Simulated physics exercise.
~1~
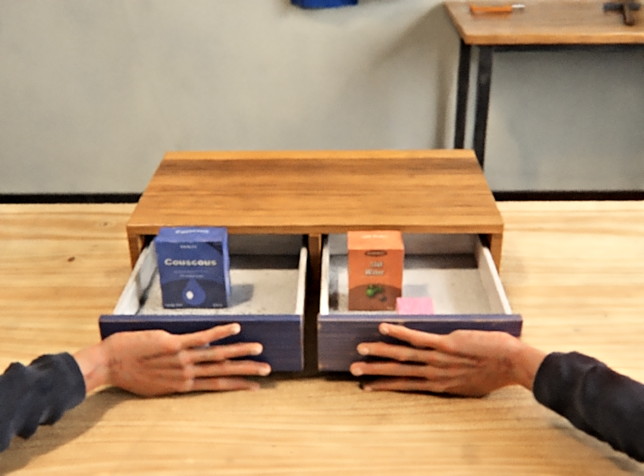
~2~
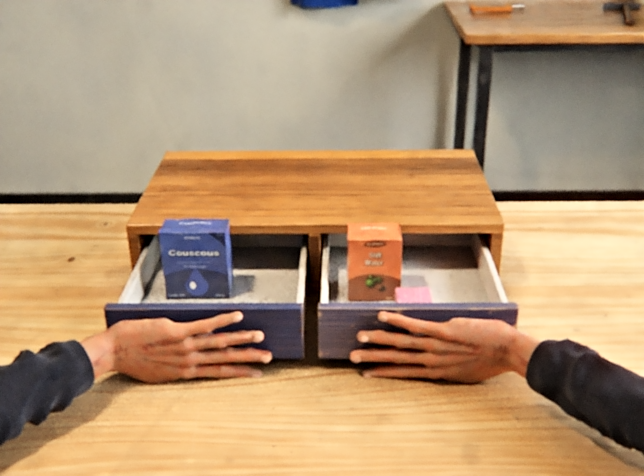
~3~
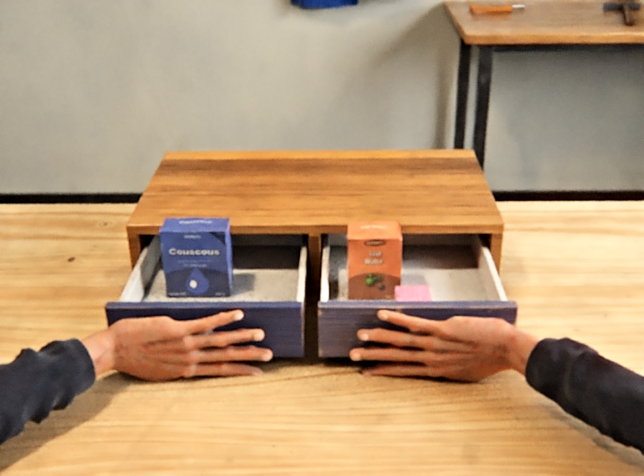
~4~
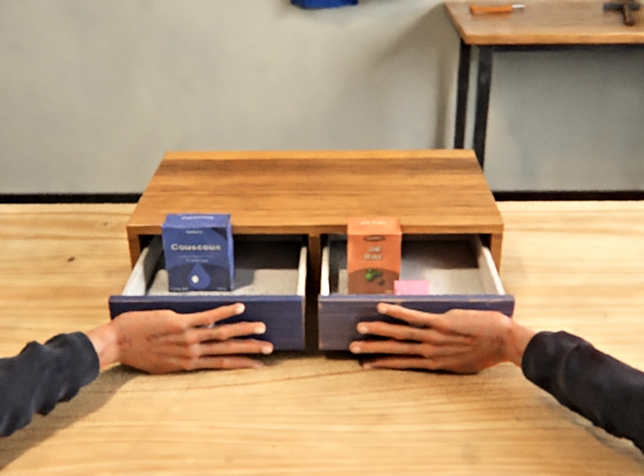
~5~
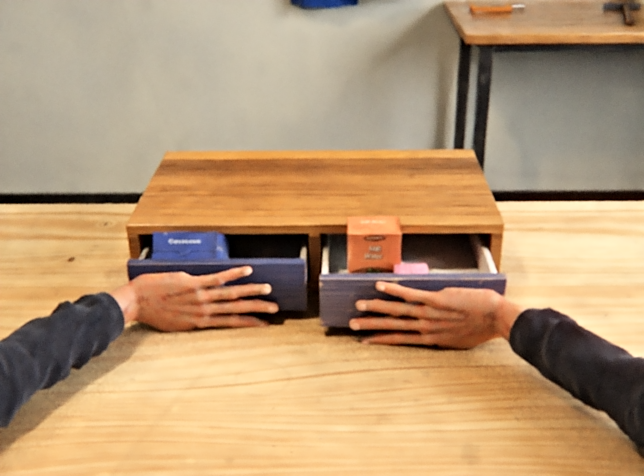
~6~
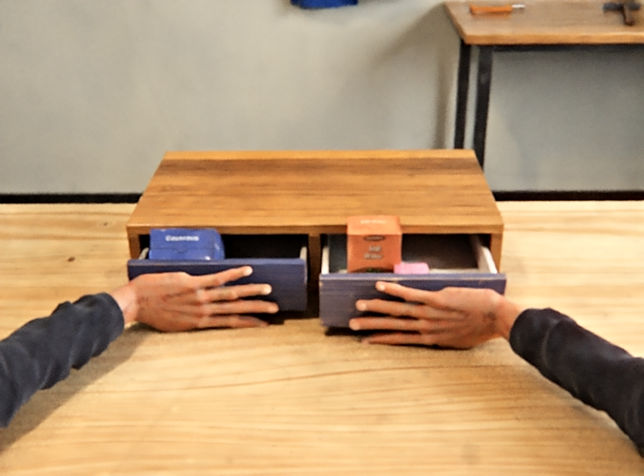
On a wooden table, two hands slowly pushed in the side-by-side drawers of a small wooden chest, one holding a blue couscous box, the other an orange carton and a pink block; the blue box tipped, and both drawers stayed partly open.
